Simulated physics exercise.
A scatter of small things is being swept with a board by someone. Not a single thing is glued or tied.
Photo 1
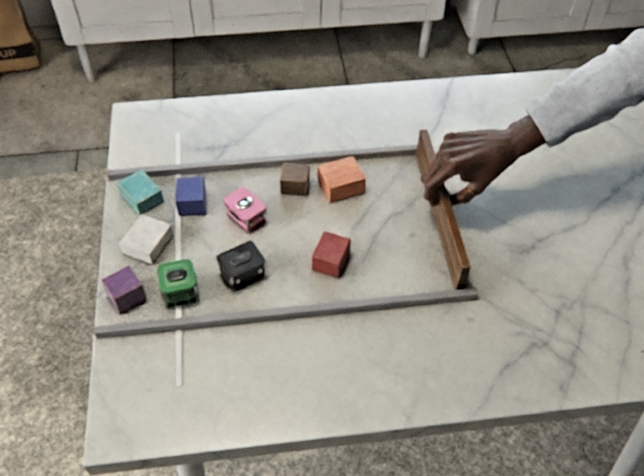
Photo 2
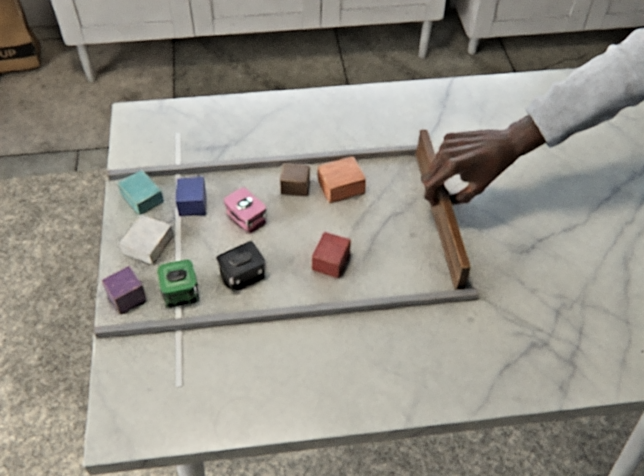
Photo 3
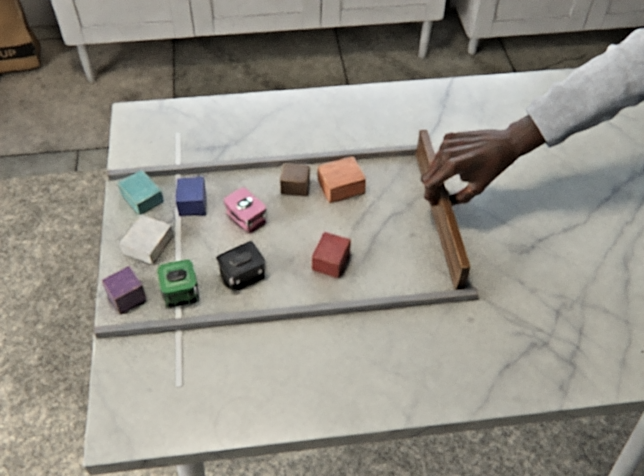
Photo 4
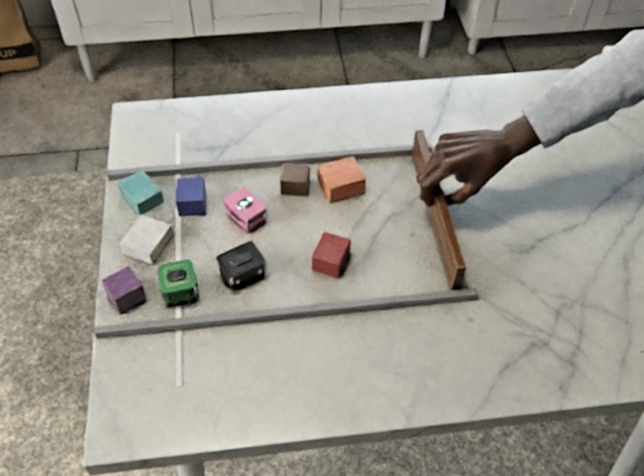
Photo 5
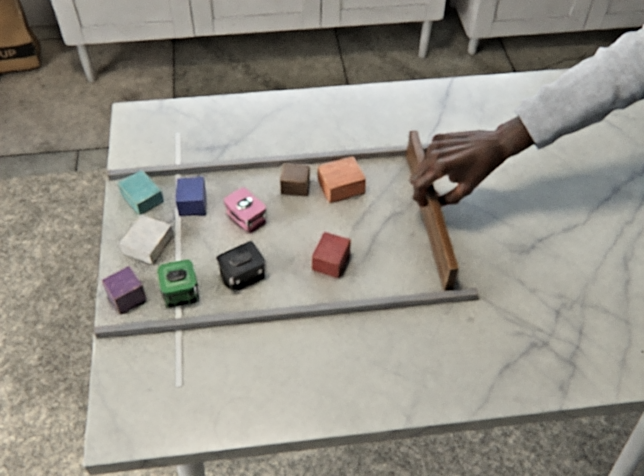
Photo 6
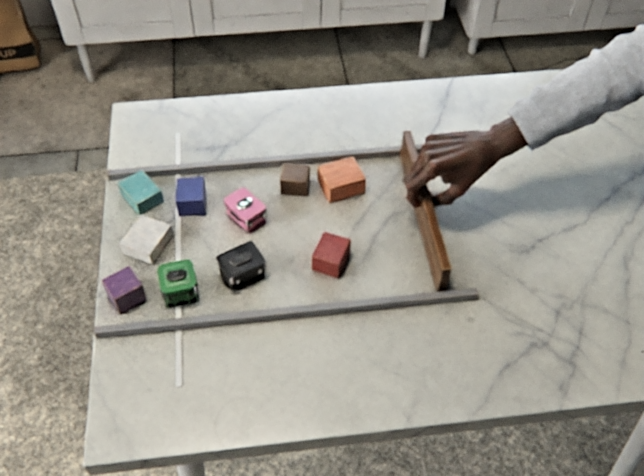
We see small coloured blocks and cases scattered between two rails on a marble table, a hand gripping a wooden board at the right. The board stays almost still at first, then the hand slides it slightly left.
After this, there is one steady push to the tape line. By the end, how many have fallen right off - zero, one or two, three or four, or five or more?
By the end, three or four have.
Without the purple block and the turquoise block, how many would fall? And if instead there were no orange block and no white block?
I'd say 1 the first time and 1 the second time.
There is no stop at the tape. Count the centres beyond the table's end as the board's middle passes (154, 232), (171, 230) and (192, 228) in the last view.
First 6, next 3, last 2.
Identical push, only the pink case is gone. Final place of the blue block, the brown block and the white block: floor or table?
So: The blue block goes down, the brown block does not drop, the white block does not drop.
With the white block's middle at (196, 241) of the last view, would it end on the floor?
Placed like that, the white block keeps its spot.
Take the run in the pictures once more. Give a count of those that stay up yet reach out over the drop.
It totals 2.
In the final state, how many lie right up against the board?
Looks like 3 of them, all told.
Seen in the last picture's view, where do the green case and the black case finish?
Final positions - green case around (98, 299), black case around (127, 271).
Early on, none off yet; purple block at rest near (124, 290); turquoise block at rest near (141, 192); white block at rest near (147, 239).
Finally, the number that fall off is three or four; lost, blue block, turquoise block and purple block.
